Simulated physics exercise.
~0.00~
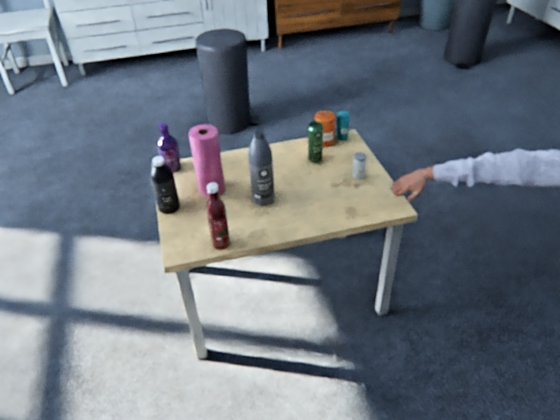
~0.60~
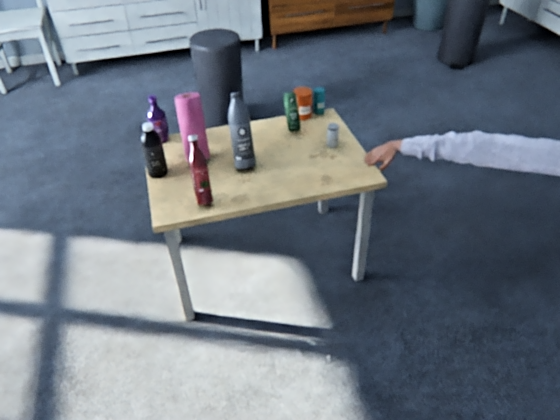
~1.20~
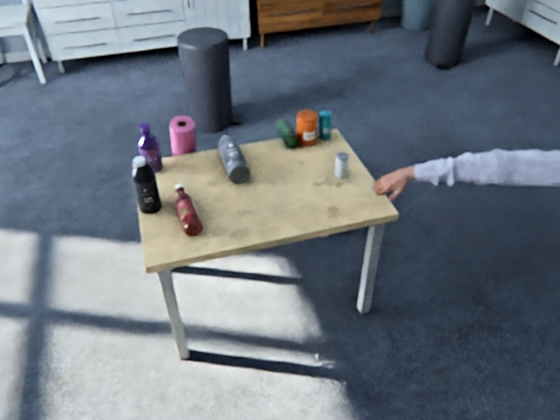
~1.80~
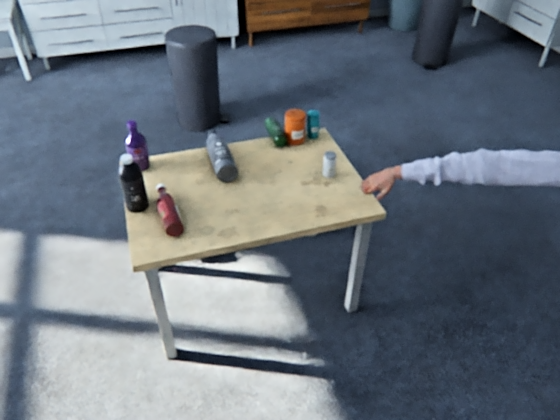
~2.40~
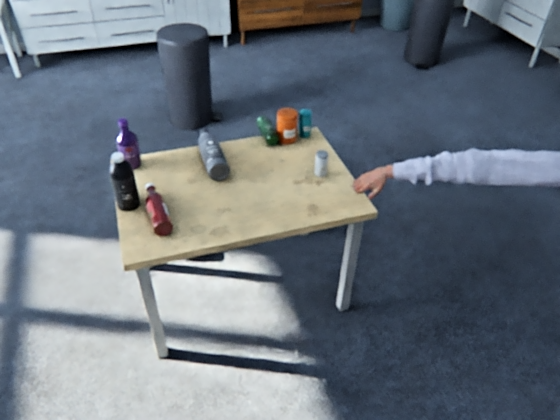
A hand jerks the small table, toppling three bottles while the pink roll drops off.
